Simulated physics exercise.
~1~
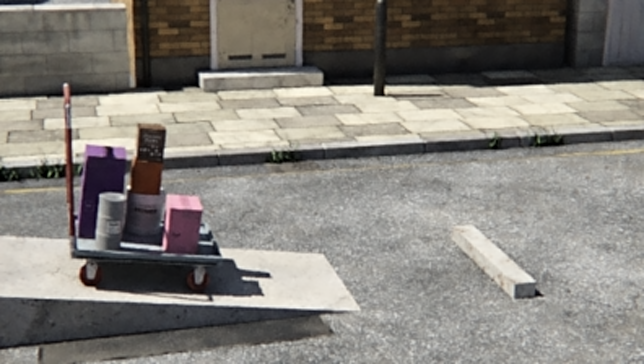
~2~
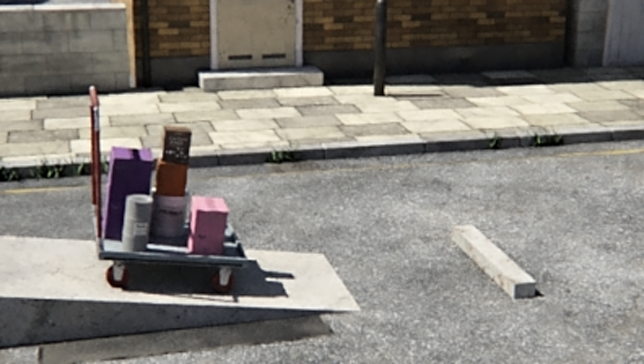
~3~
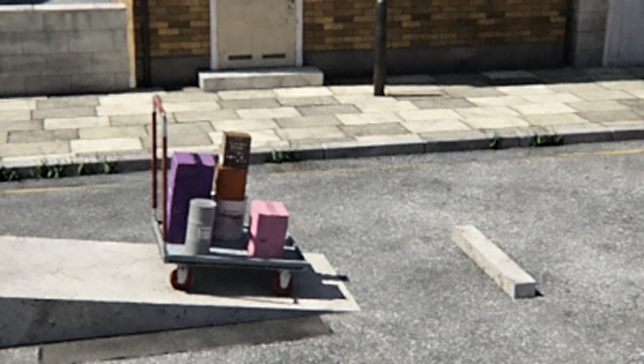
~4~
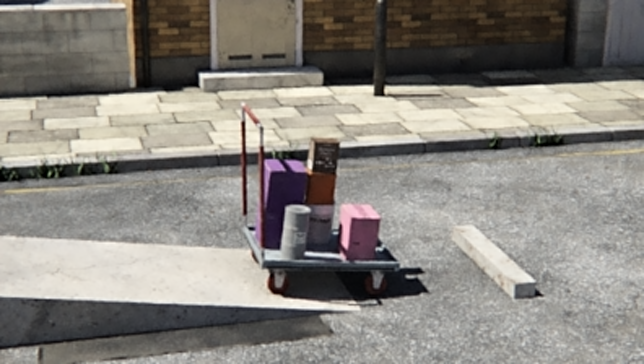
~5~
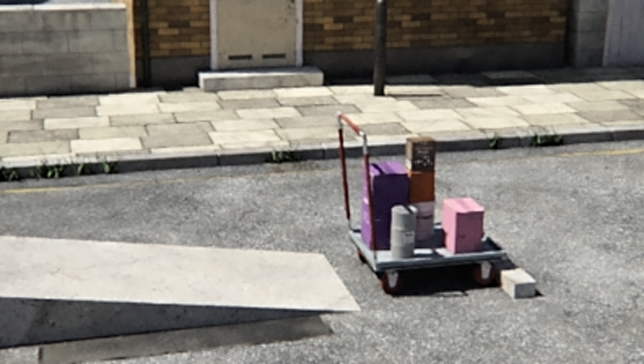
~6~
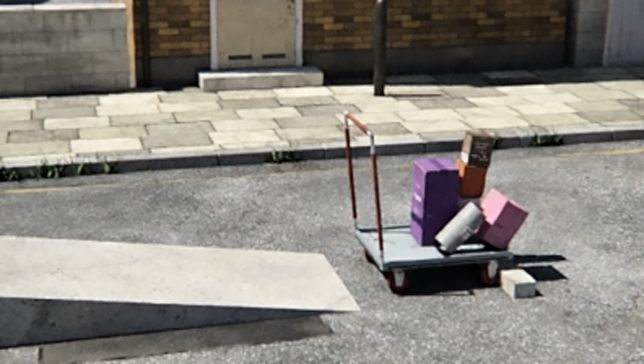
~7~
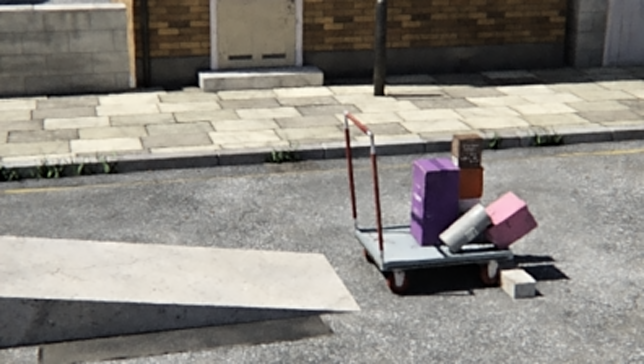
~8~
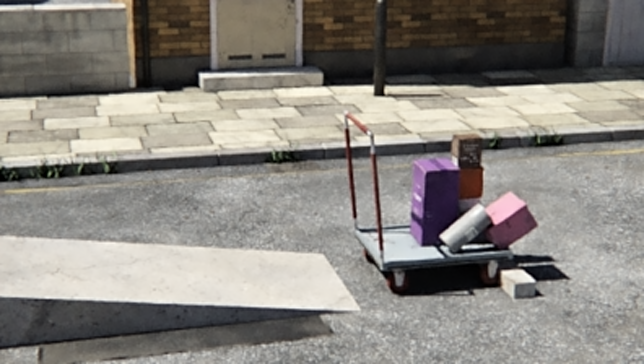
On a sunlit street, an unattended flat trolley carrying boxes and canisters rolls right down a ramp and across the road until it meets a kerb block; the load lurches forward, leaving the grey canister and pink box tipped over while the purple, orange and brown boxes stand upright.
